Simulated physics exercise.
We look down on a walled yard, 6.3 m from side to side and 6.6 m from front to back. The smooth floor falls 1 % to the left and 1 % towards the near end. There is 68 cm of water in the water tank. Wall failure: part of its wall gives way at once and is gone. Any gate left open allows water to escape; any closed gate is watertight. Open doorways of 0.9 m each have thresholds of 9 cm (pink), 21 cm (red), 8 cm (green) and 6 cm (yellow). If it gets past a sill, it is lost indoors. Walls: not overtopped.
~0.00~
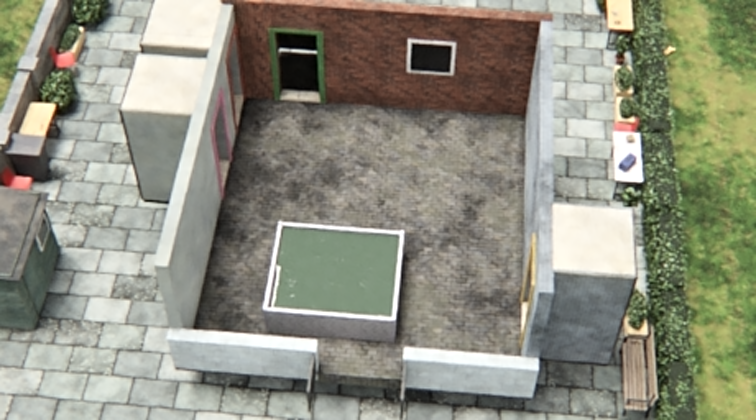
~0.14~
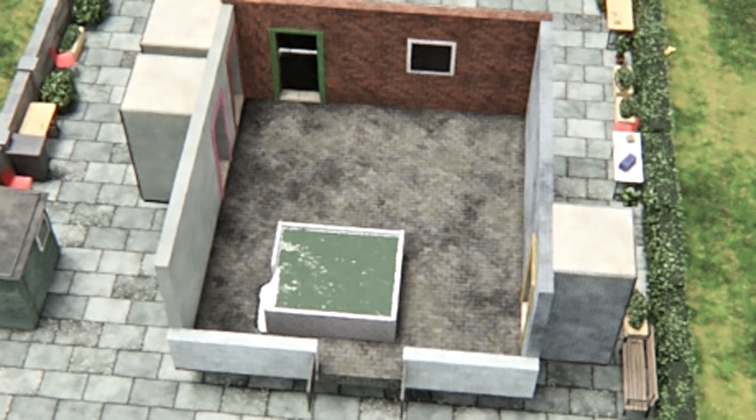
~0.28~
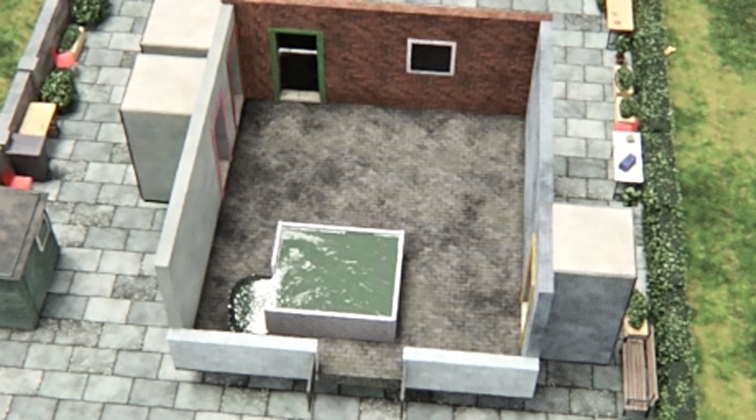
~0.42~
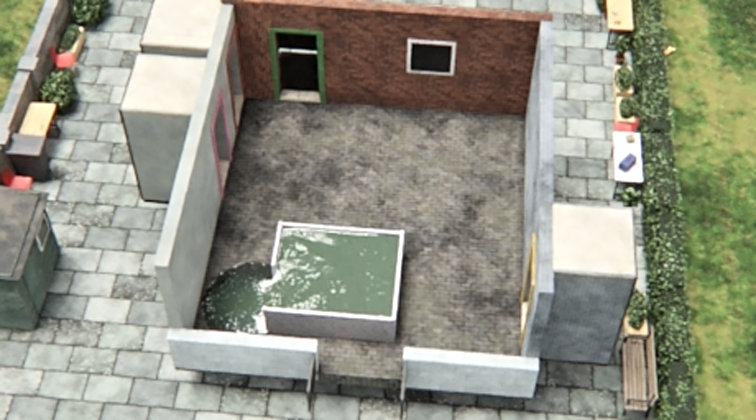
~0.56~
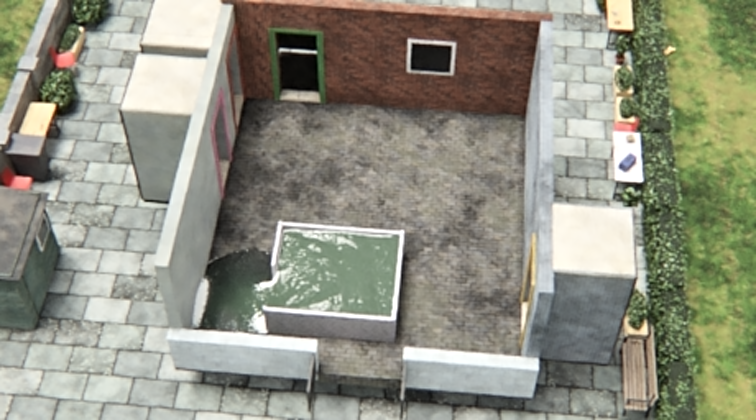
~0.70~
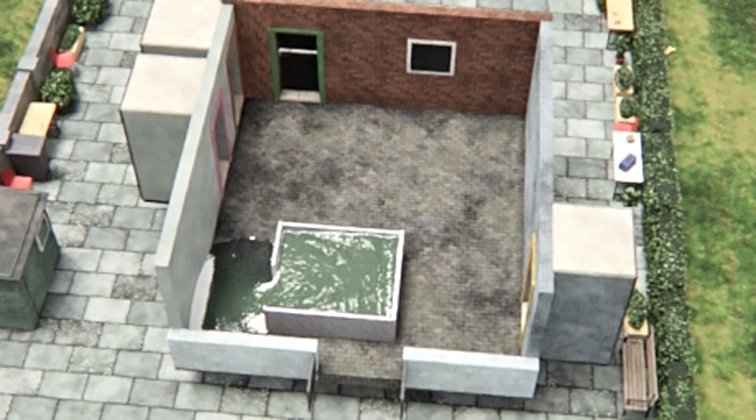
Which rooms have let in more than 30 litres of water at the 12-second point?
One by one: The pink door will not let too much through. The red door will not let too much through. The green door will let too much through. The yellow door will not let too much through.
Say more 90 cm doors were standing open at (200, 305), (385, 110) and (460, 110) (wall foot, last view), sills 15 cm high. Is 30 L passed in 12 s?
Note, doorways in listed order: Goes beyond, stays short, stays short.
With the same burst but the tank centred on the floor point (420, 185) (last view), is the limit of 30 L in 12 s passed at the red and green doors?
Red: Within limit; green: Within limit.
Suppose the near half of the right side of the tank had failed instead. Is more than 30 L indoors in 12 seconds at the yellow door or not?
Then: Yellow beyond it.
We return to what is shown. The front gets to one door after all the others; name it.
The yellow door.
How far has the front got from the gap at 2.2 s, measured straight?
Roughly 4.8 m.
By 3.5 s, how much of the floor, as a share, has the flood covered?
Close to 50 in a hundred.
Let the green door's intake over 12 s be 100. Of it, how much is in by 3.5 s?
By then it's near 5% of the total.
After 1.4 s water covers 10 % of the floor and is deepest (58 cm) near (189, 351); pink door not reached, red door not reached, green door not reached, yellow door not reached.
After 2.2 s water covers 25 % of the floor and is deepest (51 cm) near (189, 351); pink door 6 cm at the sill, 0 L in, red door not reached, green door not reached, yellow door not reached.
After 3.5 s water covers 50 % of the floor and is deepest (34 cm) near (189, 351); pink door 6 cm at the sill, 0 L in, red door 9 cm at the sill, 0 L in, green door 19 cm at the sill, 5 L in, yellow door not reached.
After 7.0 s water covers 90 % of the floor and is deepest (20 cm) near (189, 351); pink door 5 cm at the sill, 0 L in, red door 14 cm at the sill, 0 L in, green door 12 cm at the sill, 82 L in, yellow door 7 cm at the sill, 10 L in.
After 12.0 s water covers 100 % of the floor and is deepest (12 cm) near (189, 351); pink door 9 cm at the sill, 1 L in, red door 7 cm at the sill, 0 L in, green door 5 cm at the sill, 93 L in, yellow door 7 cm at the sill, 15 L in.
